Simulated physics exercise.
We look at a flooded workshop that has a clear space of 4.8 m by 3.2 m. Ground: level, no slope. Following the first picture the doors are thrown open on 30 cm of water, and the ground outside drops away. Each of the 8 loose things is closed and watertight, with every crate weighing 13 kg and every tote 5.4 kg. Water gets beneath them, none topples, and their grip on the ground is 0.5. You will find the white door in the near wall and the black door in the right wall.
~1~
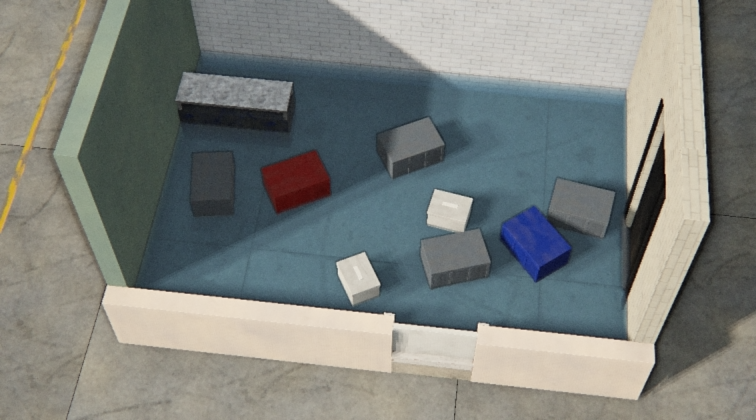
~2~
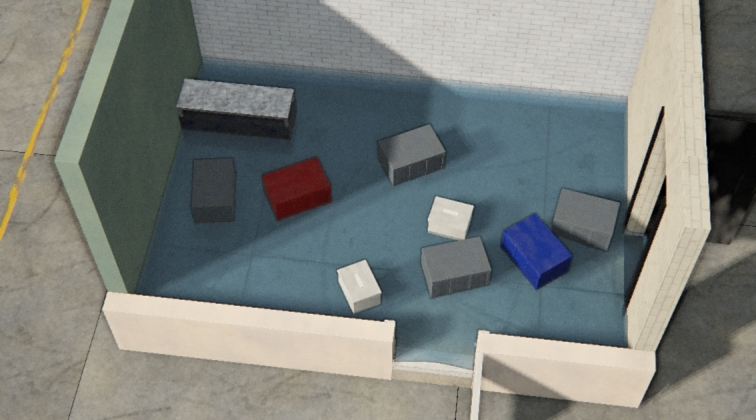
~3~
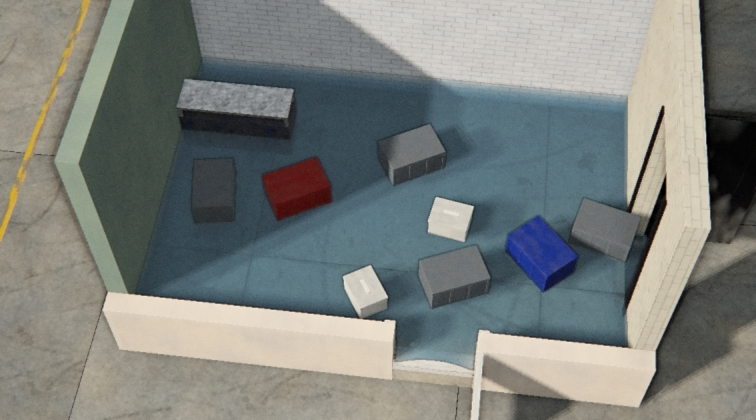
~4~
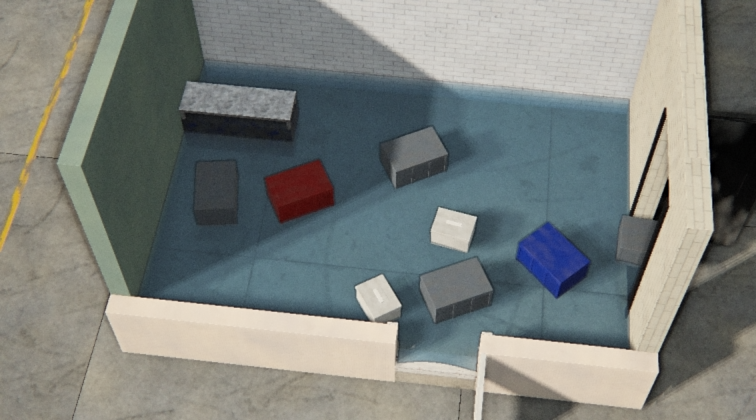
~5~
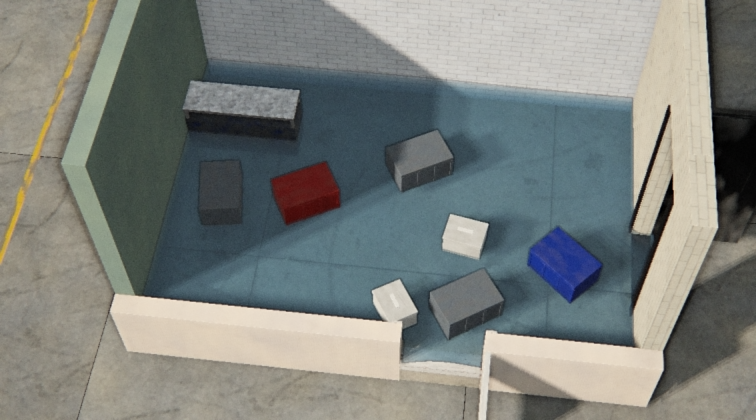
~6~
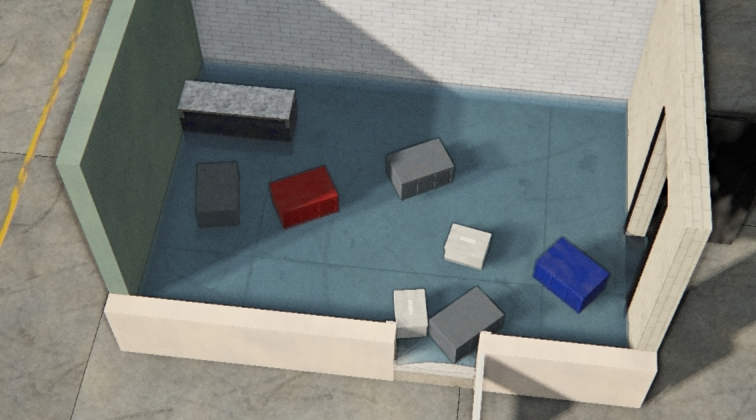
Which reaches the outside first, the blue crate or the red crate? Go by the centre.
The blue one.
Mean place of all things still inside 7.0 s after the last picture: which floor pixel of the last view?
(429, 279).
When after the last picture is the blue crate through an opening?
Roughly 2.0 s, I'd say.
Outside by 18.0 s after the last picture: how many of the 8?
Total: 7.
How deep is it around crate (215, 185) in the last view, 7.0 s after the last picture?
18 cm.
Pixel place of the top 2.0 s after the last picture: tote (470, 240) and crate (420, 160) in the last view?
Somewhere around (518, 277) and (466, 186).
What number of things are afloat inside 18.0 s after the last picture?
At that time, 1.
Then, 2.0 s after the last picture the blue crate has gone out (1.8 s after the last picture); the red crate is near (342, 208), 0.5 m from its start, afloat; 4 of 8 are out; 4 afloat.
Then, 7.0 s after the last picture the blue crate has gone out (1.8 s after the last picture); the red crate is near (386, 260), 1.2 m from its start, afloat; 4 of 8 are out; 4 afloat.
Then, 14.0 s after the last picture the blue crate has gone out (1.8 s after the last picture); the red crate has gone out (9.7 s after the last picture); 7 of 8 are out; 1 afloat.
Then, 18.0 s after the last picture the blue crate has gone out (1.8 s after the last picture); the red crate has gone out (9.7 s after the last picture); 7 of 8 are out; 1 afloat.
